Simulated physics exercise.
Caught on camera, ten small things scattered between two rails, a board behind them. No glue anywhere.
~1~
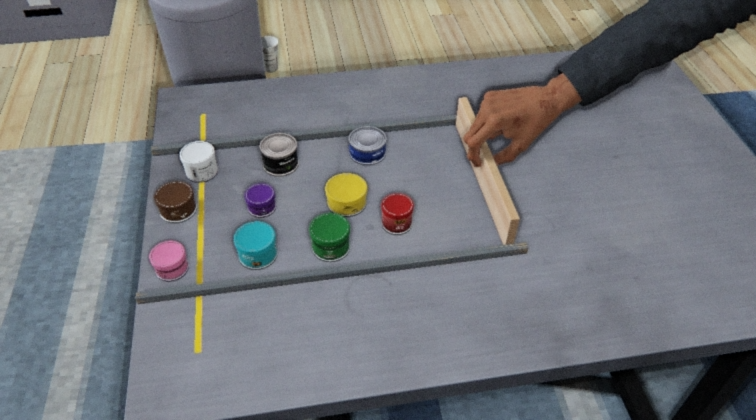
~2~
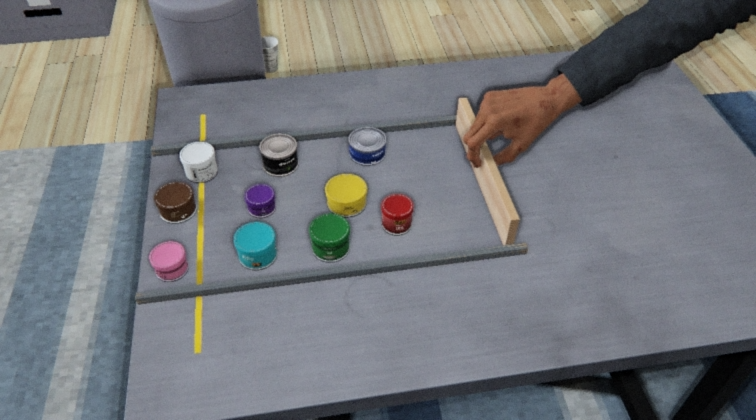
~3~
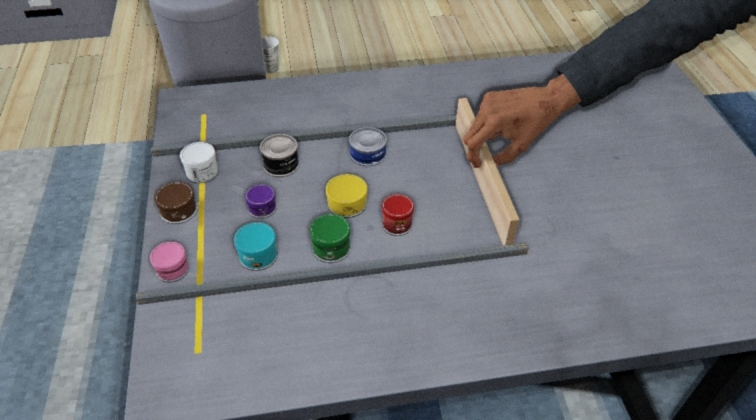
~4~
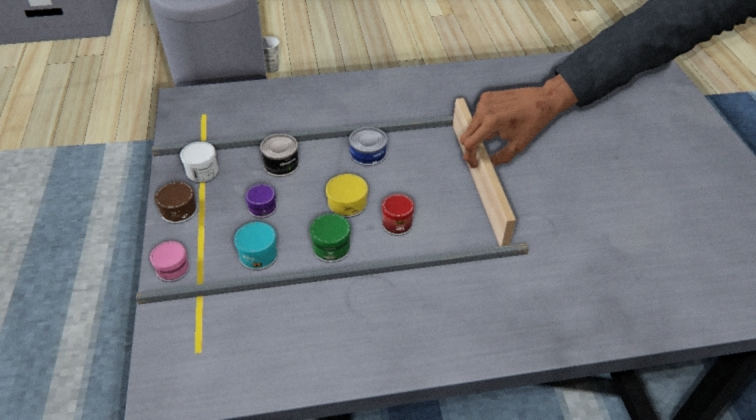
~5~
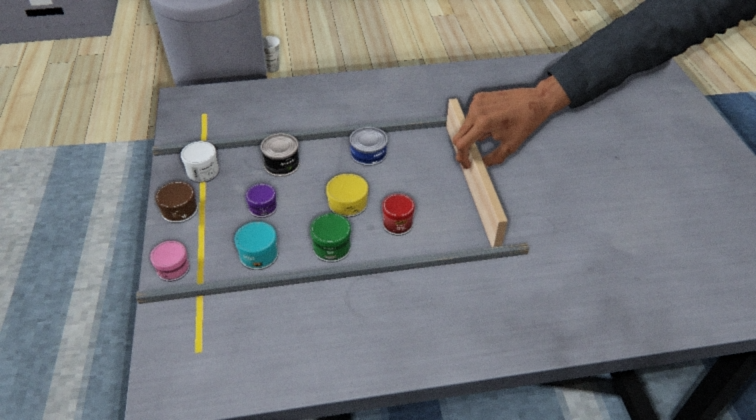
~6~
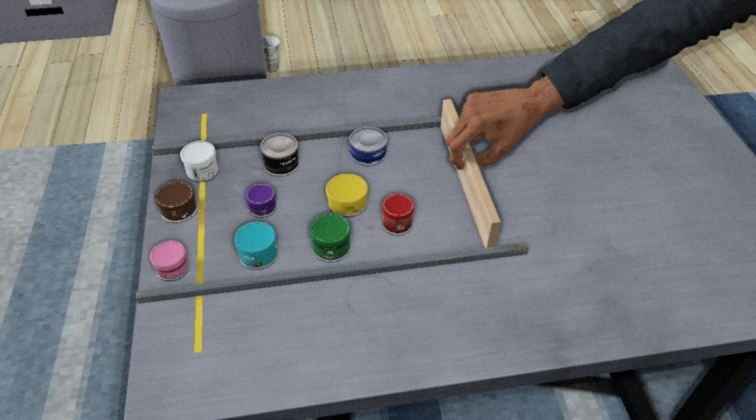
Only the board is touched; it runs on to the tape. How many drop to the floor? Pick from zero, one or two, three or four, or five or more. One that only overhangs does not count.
The number that fall off is three or four.
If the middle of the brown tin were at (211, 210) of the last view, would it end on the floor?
It drops off.
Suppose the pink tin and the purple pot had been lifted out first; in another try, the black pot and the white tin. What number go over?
The counts: 2 and 2.
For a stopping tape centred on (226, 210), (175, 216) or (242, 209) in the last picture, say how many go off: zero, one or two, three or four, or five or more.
The falls would be either one or two; 5 or more; not one.
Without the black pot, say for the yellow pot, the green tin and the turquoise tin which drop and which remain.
The yellow pot stays on, the green tin remains up, the turquoise tin survives.
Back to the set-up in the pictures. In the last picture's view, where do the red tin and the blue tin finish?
Near (182, 237) and (182, 167).
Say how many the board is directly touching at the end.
That makes 4.
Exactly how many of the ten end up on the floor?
In all, 4 of them.
Soon after, none off yet; pink tin at rest near (170, 261); brown tin at rest near (177, 202); white tin at rest near (200, 162).
After that, none off yet; pink tin at rest near (170, 261); brown tin at rest near (177, 202); white tin moving near (190, 163).
In the end, the number that fall off is three or four; gone, black pot, white tin, brown tin and pink tin.
